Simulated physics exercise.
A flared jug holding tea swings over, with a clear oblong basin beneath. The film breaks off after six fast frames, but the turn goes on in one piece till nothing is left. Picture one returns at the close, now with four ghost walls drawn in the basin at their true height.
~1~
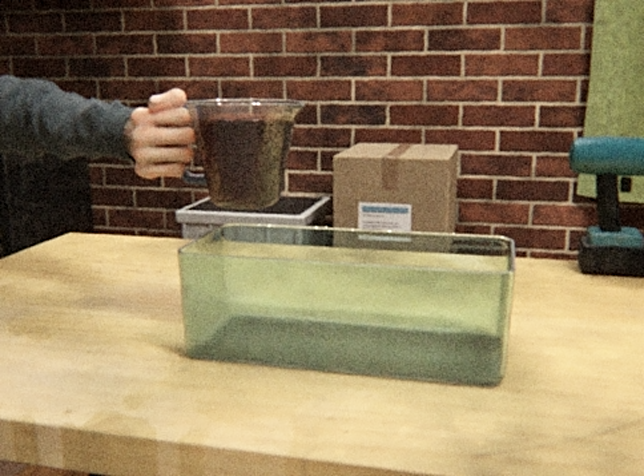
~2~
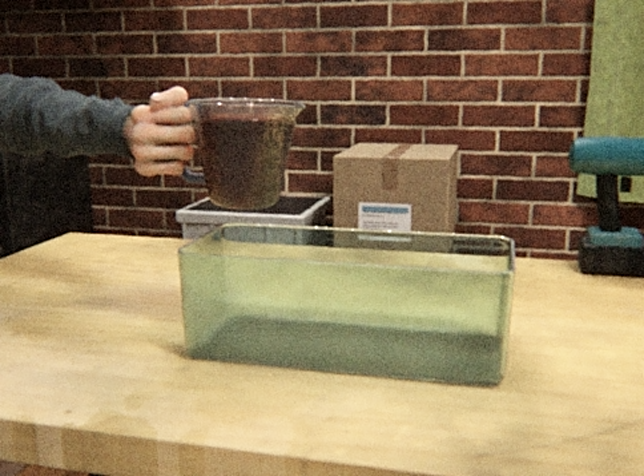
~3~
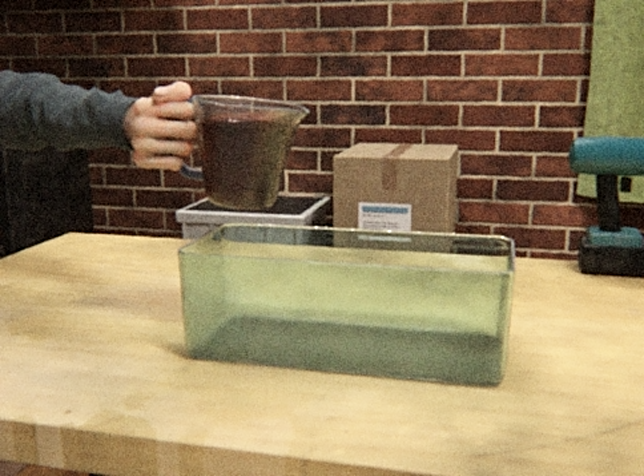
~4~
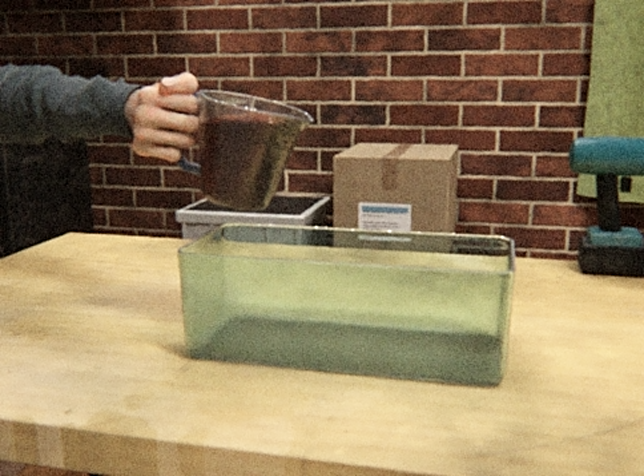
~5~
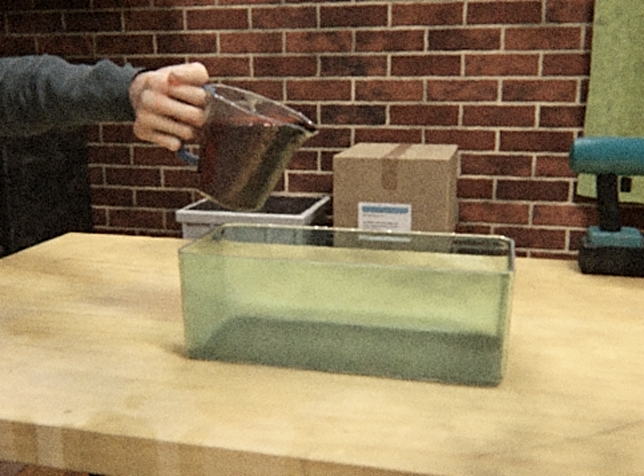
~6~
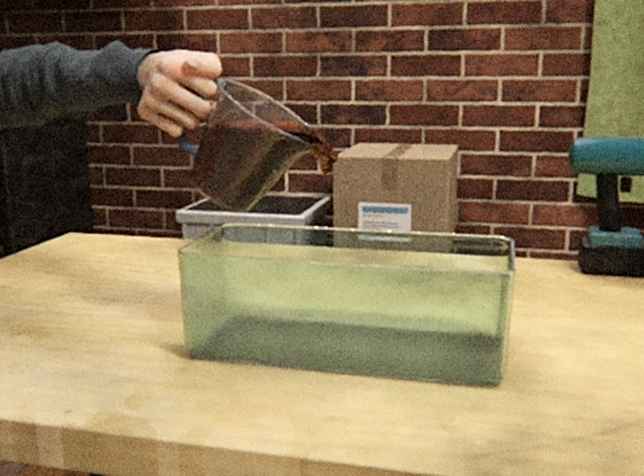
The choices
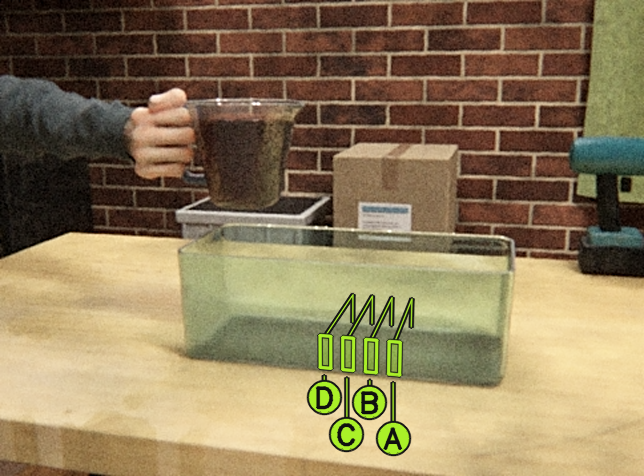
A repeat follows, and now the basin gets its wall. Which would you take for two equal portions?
Slot C.
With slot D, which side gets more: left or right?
More ends on the right.
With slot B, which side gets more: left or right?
The left one.
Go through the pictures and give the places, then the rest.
Upright, lip at (302, 105); basin from (188, 354) to (505, 385); nothing has left yet.
Upright, lip at (303, 107); nothing has left yet.
Tipped about 6°, lip at (306, 112); nothing has left yet.
Tipped about 13°, lip at (311, 120); nothing has left yet.
Tipped about 22°, lip at (315, 132); tea is over the lip, down to (315, 132).
Tipped about 33°, lip at (318, 147); tea is over the lip, down to (328, 171).
On the marked copy, A at (393, 382); B at (369, 380); C at (346, 378); D at (324, 375).
With A, about 94 % ends left of the wall and 6 % right of it.
With B, about 81 % ends left of the wall and 18 % right of it.
With C, about 50 % ends left of the wall and 50 % right of it.
With D, about 22 % ends left of the wall and 78 % right of it.
